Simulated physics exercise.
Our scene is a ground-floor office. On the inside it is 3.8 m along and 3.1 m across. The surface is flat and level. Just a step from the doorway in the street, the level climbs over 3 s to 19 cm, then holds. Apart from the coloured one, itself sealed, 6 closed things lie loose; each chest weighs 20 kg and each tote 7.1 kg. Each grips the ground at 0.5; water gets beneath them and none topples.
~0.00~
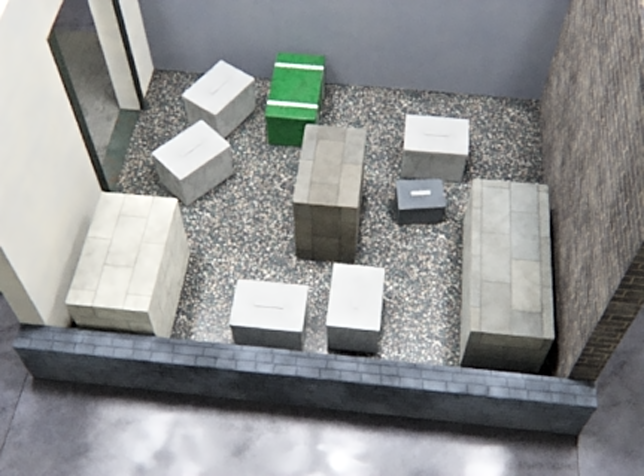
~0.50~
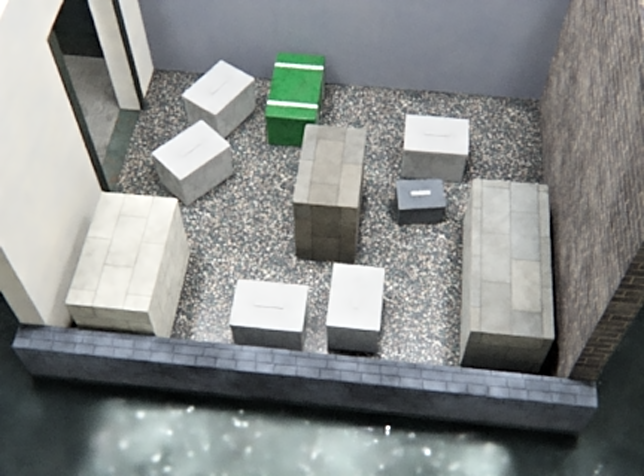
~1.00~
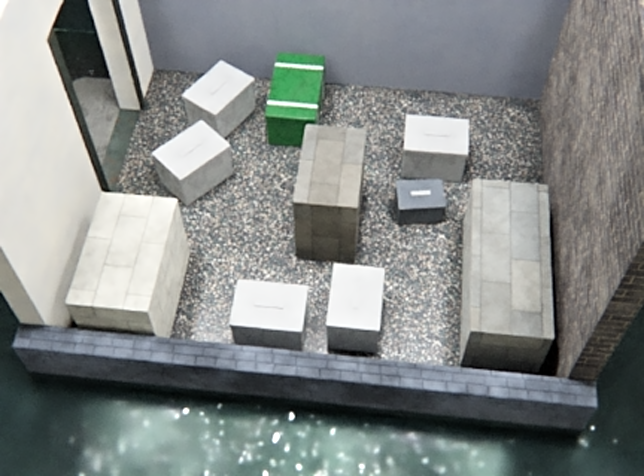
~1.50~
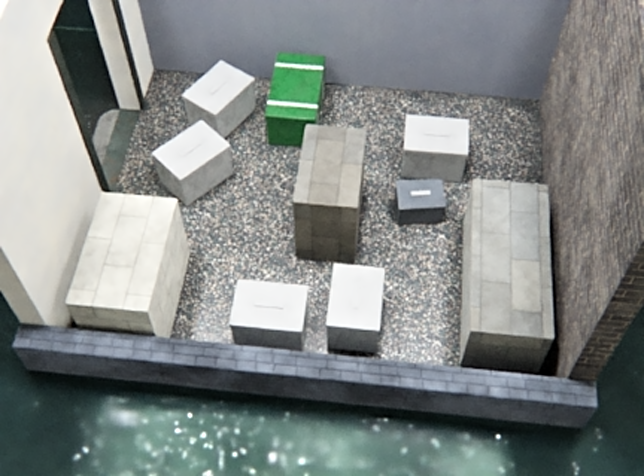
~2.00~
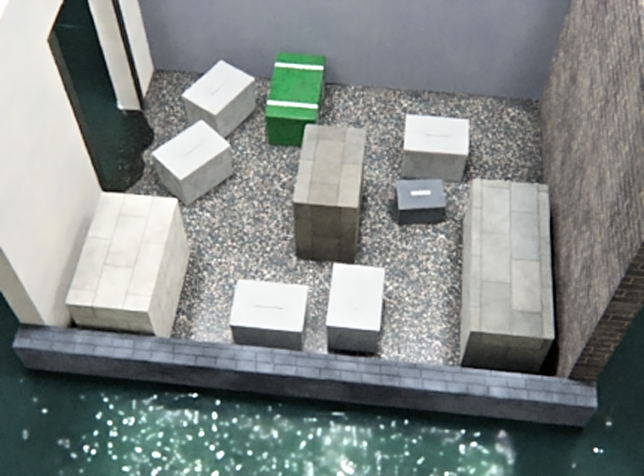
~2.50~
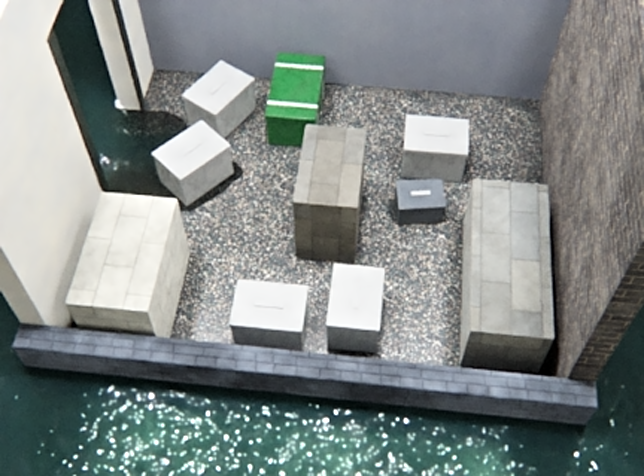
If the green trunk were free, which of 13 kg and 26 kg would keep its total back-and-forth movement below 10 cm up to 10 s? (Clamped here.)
Passing pick: None.
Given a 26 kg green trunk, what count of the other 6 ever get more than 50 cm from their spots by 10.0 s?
The tally stands at 4.
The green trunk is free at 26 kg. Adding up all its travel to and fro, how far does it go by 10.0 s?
200 cm or so in all.
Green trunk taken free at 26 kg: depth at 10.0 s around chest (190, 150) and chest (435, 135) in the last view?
Depth approx. 11 cm / 12 cm.
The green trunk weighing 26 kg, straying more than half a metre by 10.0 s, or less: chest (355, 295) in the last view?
I'd say it falls below.
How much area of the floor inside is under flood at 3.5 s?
At that time the wet patch spans about 2.0 m2.
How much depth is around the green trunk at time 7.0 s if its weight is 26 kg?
About 8 cm.
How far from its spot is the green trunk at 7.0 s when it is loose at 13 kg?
It would be some 100 cm from its spot.
After 3.5 s the green trunk would be 0 cm from its start with 13 kg and 0 cm from its start with 26 kg; 1 cm of water round it then.
After 4.5 s the green trunk would be 15 cm from its start with 13 kg and 9 cm from its start with 26 kg; 6 cm of water round it then.
After 7.0 s the green trunk would be 102 cm from its start with 13 kg and 103 cm from its start with 26 kg; 8 cm of water round it then.
After 10.0 s the green trunk would be 190 cm from its start with 13 kg and 189 cm from its start with 26 kg; 15 cm of water round it then.
